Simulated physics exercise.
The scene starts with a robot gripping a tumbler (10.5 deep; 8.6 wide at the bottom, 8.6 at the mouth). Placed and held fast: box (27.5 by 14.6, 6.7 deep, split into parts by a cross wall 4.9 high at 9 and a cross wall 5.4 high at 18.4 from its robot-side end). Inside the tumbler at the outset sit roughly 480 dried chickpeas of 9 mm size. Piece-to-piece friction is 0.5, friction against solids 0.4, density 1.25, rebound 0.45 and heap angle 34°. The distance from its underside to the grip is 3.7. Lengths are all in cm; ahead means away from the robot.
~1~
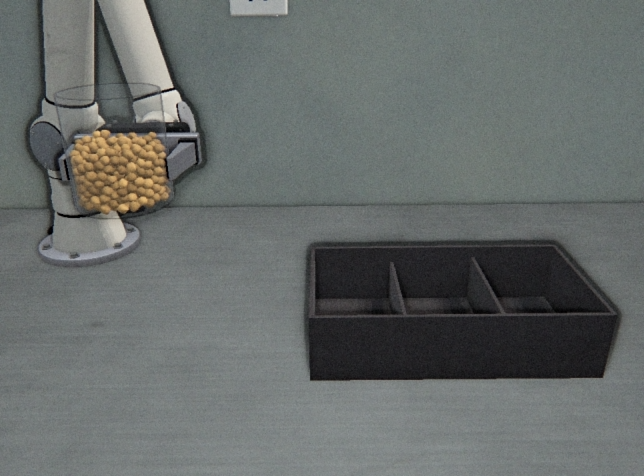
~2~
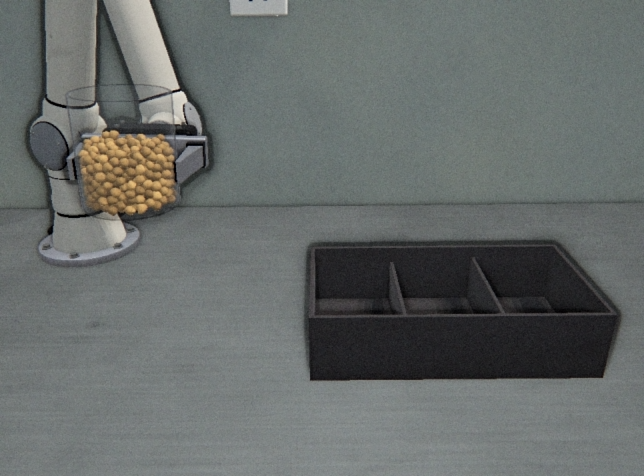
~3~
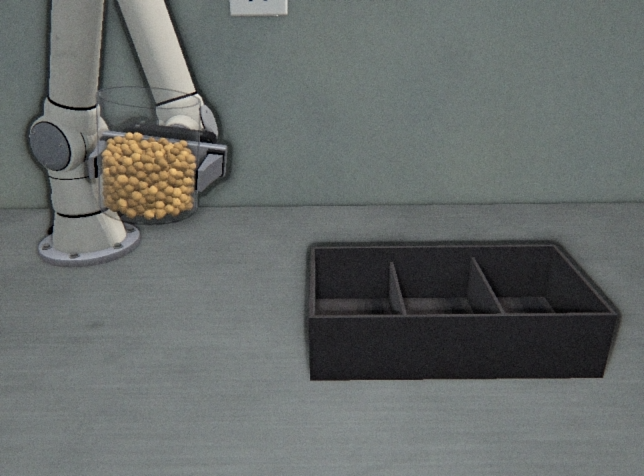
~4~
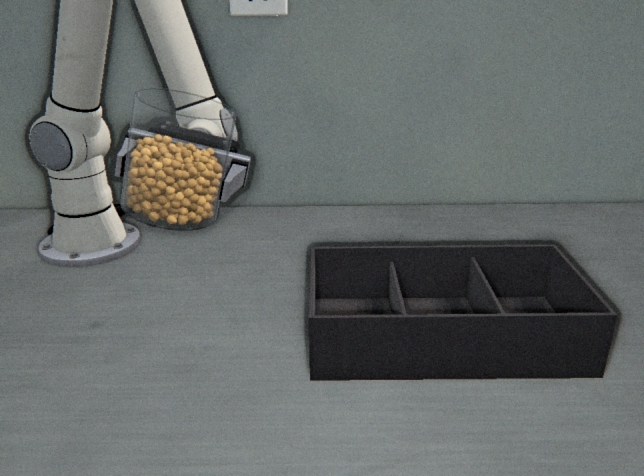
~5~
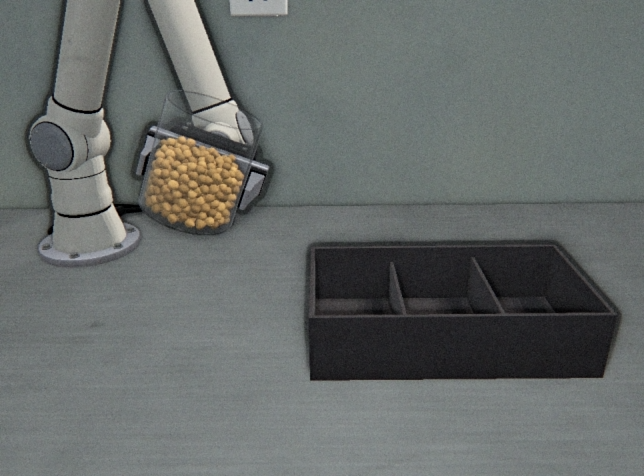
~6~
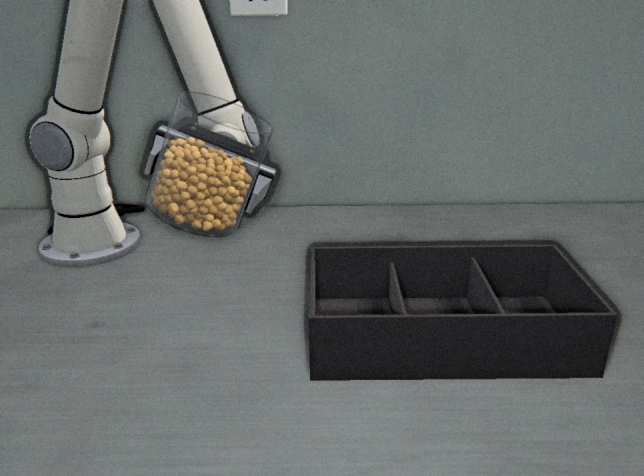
A robot arm gripping a clear tumbler of dried chickpeas moved it a short way to the right and gradually tilted it toward a dark, divided box that sat still on the grey surface.
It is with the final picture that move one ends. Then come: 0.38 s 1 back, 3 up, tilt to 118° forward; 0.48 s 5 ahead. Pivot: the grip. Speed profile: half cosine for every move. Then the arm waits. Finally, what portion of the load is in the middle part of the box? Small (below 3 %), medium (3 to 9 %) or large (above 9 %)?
Small.
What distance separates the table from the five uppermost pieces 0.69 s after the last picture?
Close to 20 cm.
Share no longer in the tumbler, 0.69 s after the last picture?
About 65 per cent.
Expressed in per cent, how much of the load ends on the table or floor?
I'd say some 35 per cent.
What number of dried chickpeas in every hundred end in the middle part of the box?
Estimate: Roughly 0 %.
Then, 0.34 s on, tilted 116° forward, highest piece 24 above the table; 476 in the tumbler, 5 in flight or on a rim.
Then, 0.69 s on, tilted 118° forward, highest piece 19 above the table; 180 in the tumbler, 159 on the table or floor, 114 in the robot-side part, 28 in flight or on a rim.
Then, 1.06 s on, tilted 118° forward, highest piece 10 above the table; 304 in the robot-side part, 176 on the table or floor, 1 in the middle part.
Then, 2.11 s on, tilted 118° forward, highest piece 3 above the table; 304 in the robot-side part, 176 on the table or floor, 1 in the middle part.
In the end, 304 in the robot-side part, 176 on the table or floor, 1 in the middle part. That is 0 % in the middle part of the box.
